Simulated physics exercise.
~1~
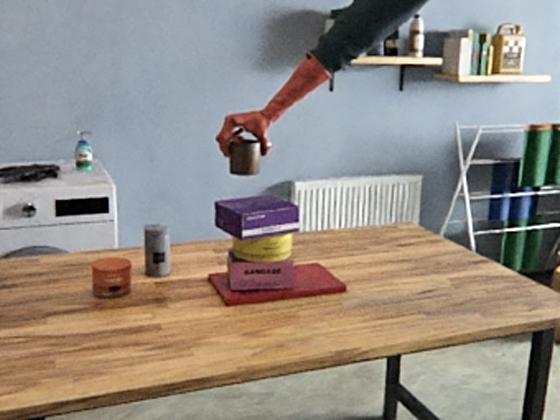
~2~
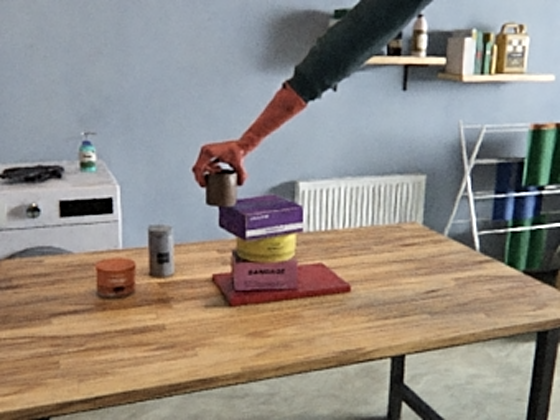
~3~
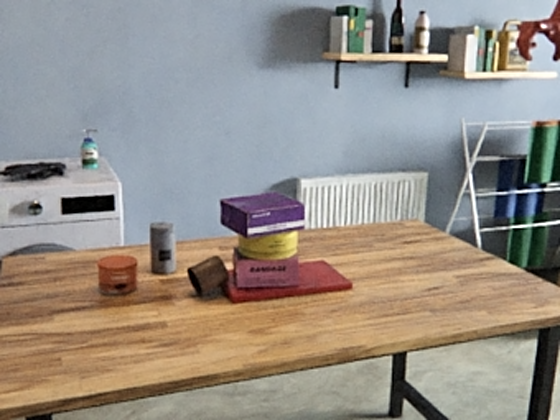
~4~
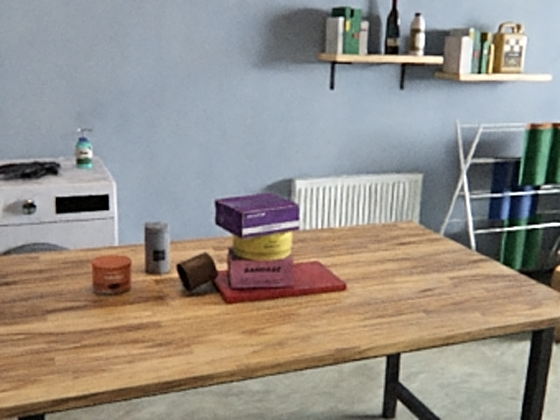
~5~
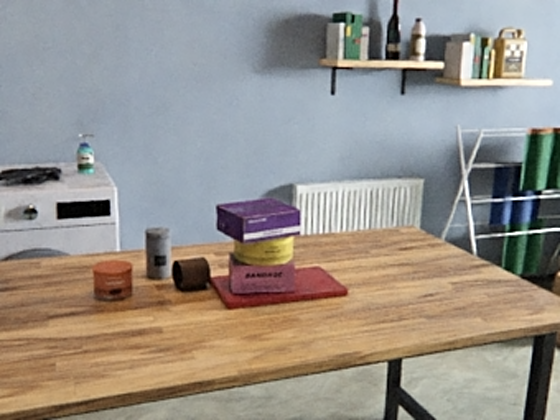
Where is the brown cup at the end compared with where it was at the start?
At the start a hand holds the brown cup in the air above the stacked boxes. At the end it lies on its side on the wooden table, just left of the stack.
